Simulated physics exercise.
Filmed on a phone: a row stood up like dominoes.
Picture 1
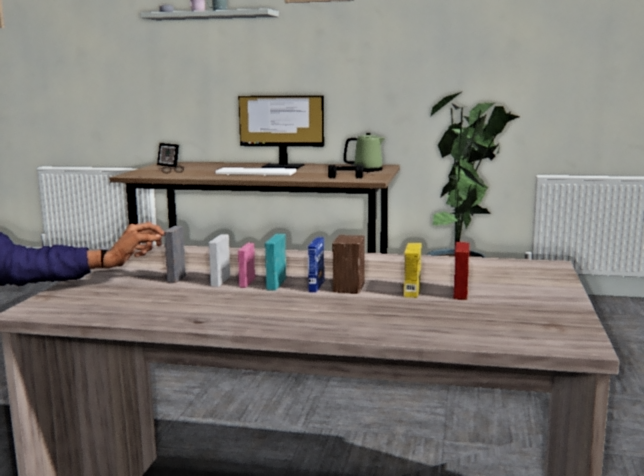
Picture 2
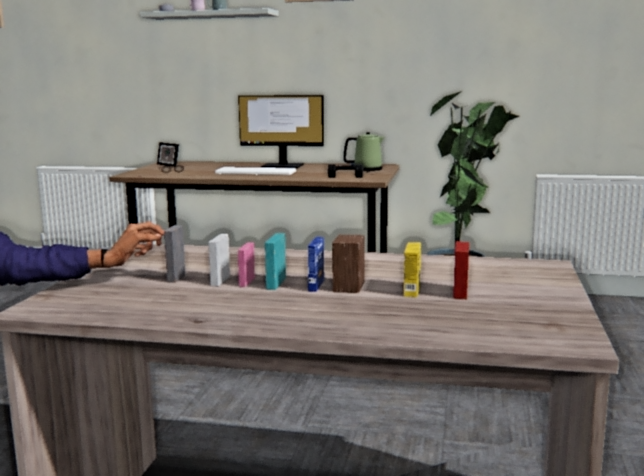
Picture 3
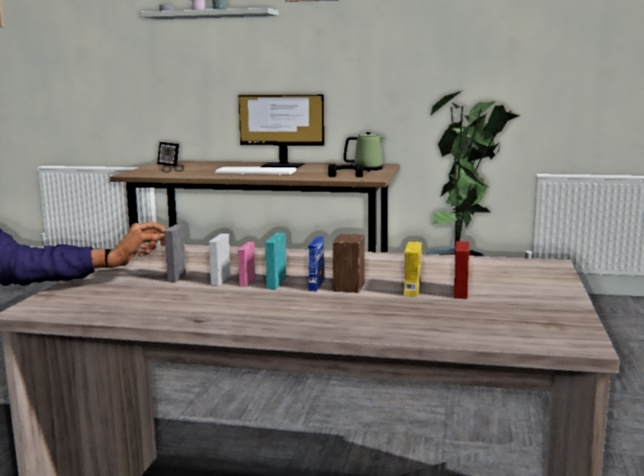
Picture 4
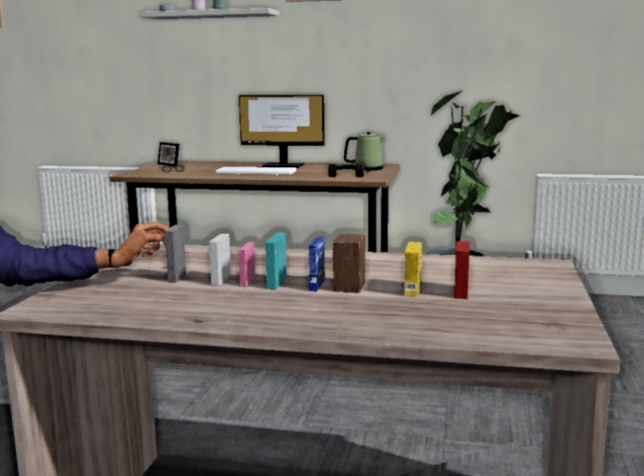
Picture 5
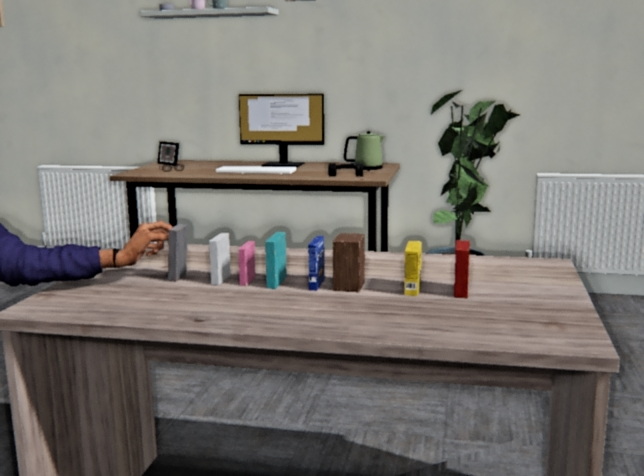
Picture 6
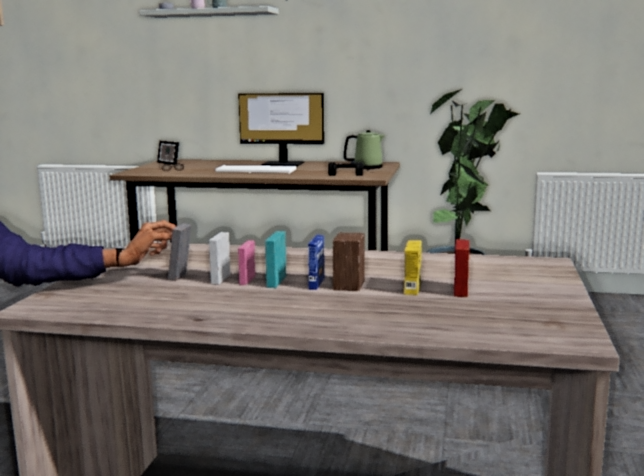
Hand at left tilting a grey board slightly rightward at the end of a row of upright coloured blocks on a wooden table.
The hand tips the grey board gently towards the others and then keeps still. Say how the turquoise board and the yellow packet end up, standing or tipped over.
The turquoise board tips over and the yellow packet stays upright.
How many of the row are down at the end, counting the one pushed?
In all, 4.
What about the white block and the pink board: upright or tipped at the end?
The white block topples; the pink board topples.
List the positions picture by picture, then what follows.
The first frame shows turquoise board (276, 262); yellow packet (413, 270).
The second frame shows pink board (247, 265); blue packet (316, 264).
The third frame shows white block (220, 260); brown block (349, 263).
The fourth frame shows pink board (247, 264); blue packet (317, 263).
The fifth frame shows grey board 5° over; white block (220, 259); brown block (349, 262).
The sixth frame shows grey board 10° over; turquoise board (276, 259); yellow packet (413, 267).
Then, 0.30 s later than the last frame, grey board 56° over; white block tilted by 11°.
Then, 0.50 s later than the last frame, grey board 81° over; turquoise board tilted by 15° near (282, 259); white block tilted by 58°; pink board tilted by 46°.
Then, 0.60 s later than the last frame, grey board 89° over; turquoise board tilted by 56° near (298, 266); white block tilted by 71°; pink board tilted by 69°.
Then, 0.80 s later than the last frame, grey board 90° over; turquoise board tilted by 64° near (301, 269); white block tilted by 72°; pink board tilted by 71°.
When it is over, lying over on the table, turquoise board, white block and pink board; the other 3 as before. End places, in pixels of the last picture, turquoise board near (304, 279), yellow packet near (413, 267).
